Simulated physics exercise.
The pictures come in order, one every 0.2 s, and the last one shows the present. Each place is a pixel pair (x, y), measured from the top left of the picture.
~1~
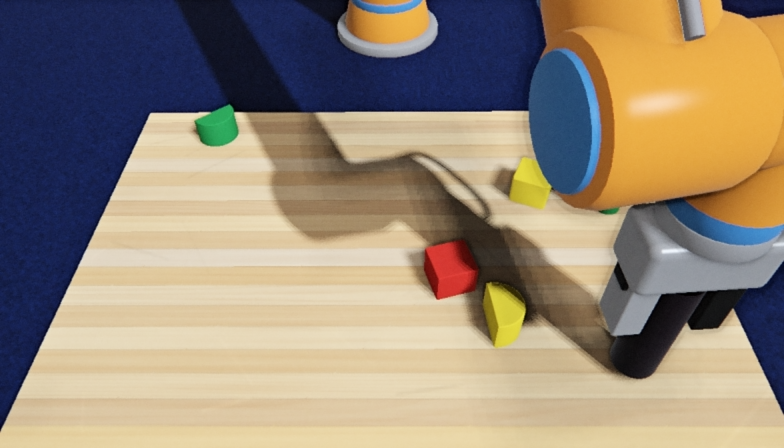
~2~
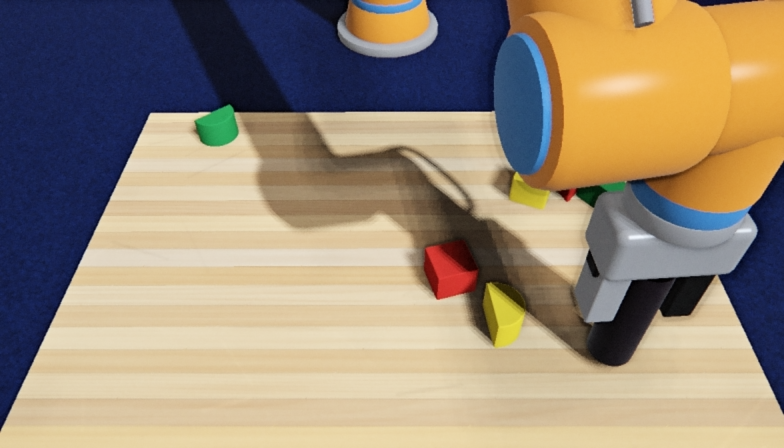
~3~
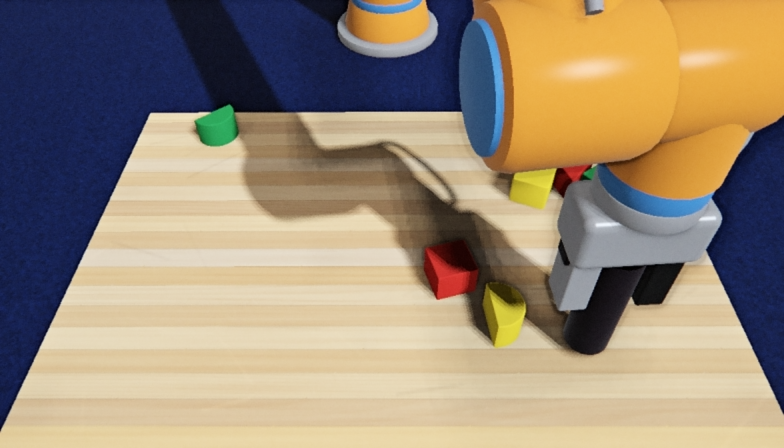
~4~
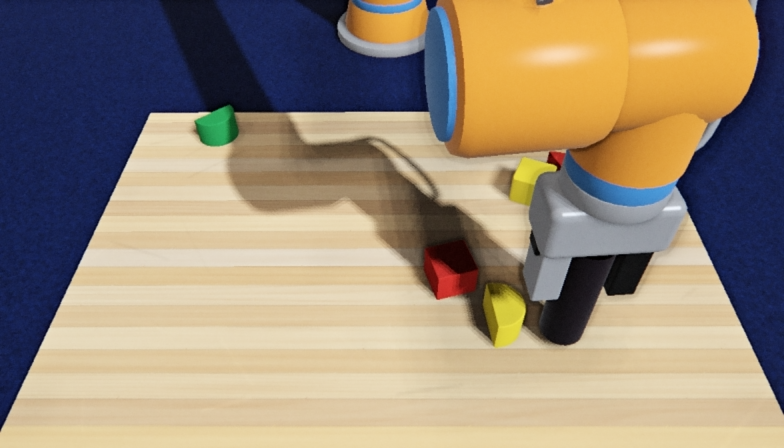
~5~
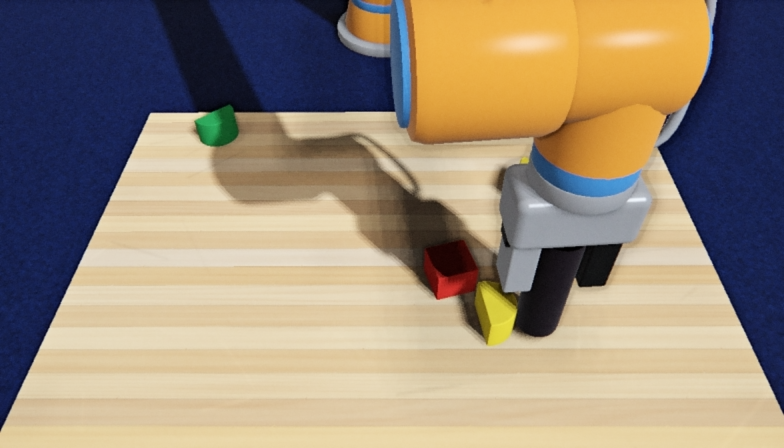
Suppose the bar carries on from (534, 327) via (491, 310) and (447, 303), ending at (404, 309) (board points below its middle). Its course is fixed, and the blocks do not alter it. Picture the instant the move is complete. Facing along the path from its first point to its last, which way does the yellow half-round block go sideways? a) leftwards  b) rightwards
Correct choice: A.
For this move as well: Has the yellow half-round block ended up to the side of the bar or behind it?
No, it doesn't check out.
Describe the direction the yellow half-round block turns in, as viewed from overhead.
Rotation: Counter-clockwise.
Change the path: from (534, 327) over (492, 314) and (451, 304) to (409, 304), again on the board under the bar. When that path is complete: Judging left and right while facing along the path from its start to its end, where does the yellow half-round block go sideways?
My prediction: Leftwards.
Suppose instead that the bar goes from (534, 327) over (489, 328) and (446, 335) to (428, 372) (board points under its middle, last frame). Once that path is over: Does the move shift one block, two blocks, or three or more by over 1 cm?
Only one of them.
What follows on the original path. One third of the way, bar at (492, 302); yellow half-round block at (454, 294), turned 40° anticlockwise.
Two thirds of the way, bar at (448, 296); red square piece at (439, 250); yellow half-round block at (411, 296), turned 65° anticlockwise.
At the end, bar at (404, 301); red square piece at (438, 249); yellow half-round block at (365, 305), turned 75° anticlockwise.
